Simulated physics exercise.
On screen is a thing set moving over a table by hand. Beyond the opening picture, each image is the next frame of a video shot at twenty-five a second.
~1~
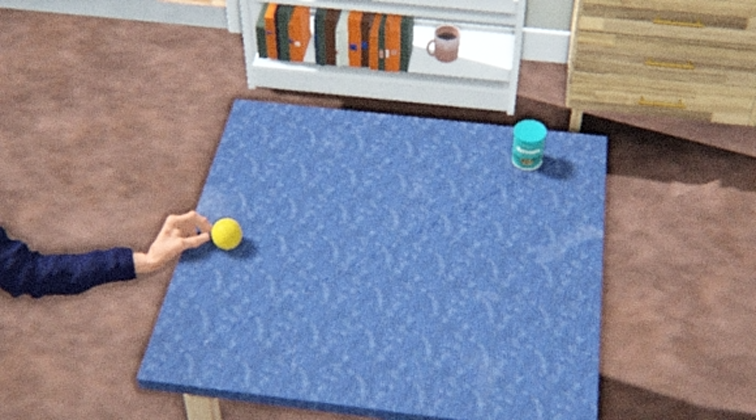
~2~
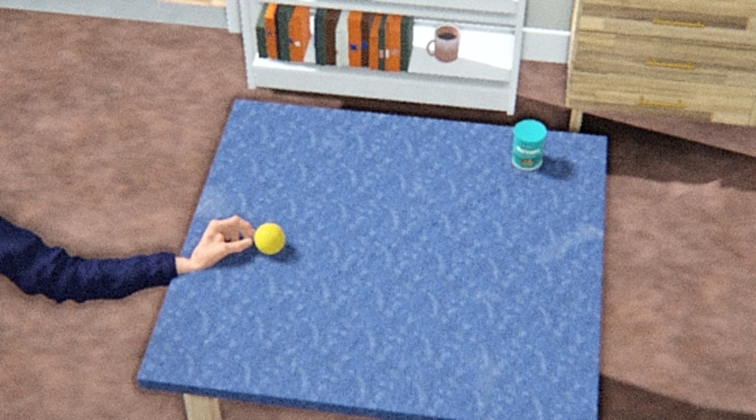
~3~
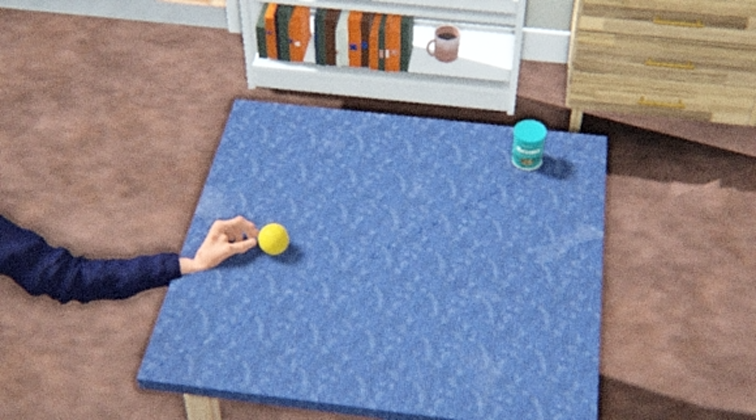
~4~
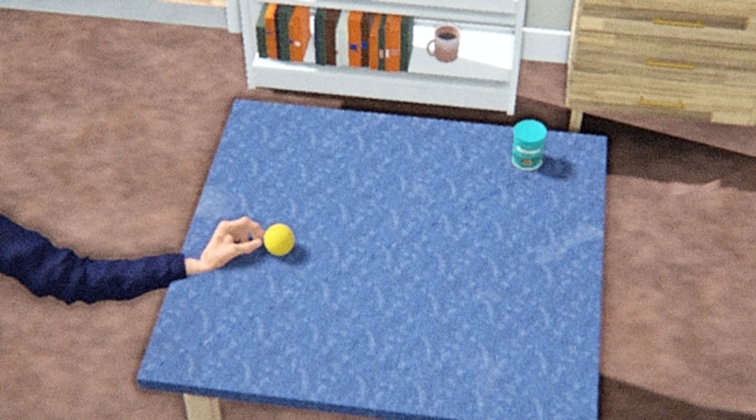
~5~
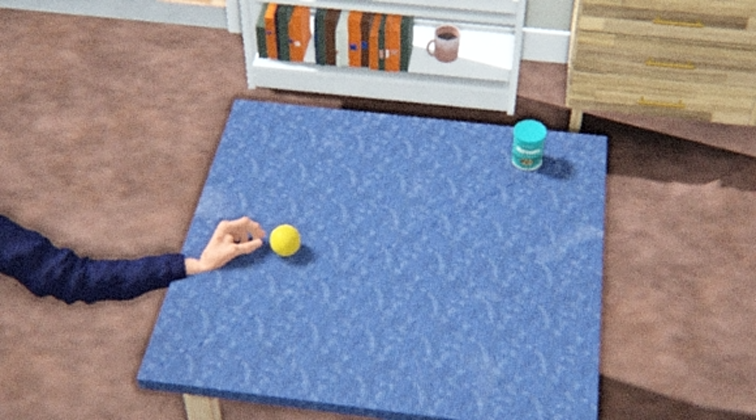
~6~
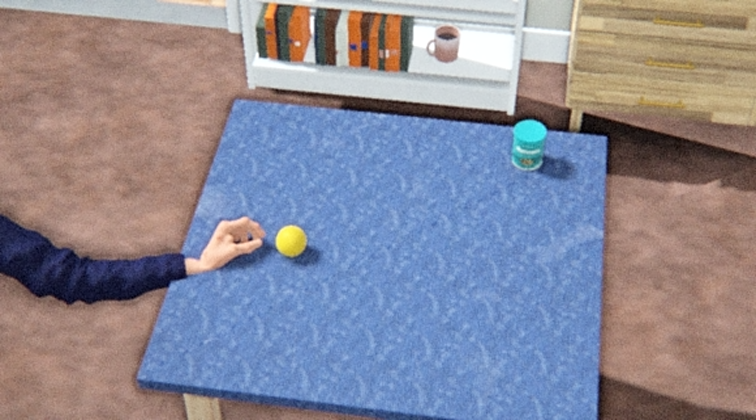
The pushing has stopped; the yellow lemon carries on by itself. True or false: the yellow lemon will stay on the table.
True.
Then, 0.20 s after the last picture, yellow lemon rolled about its own width near (317, 244).
Then, 0.40 s after the last picture, yellow lemon rolled well along near (335, 246).
At rest, moved from the start, yellow lemon. Seen from the same camera at the end, yellow lemon near (351, 248).
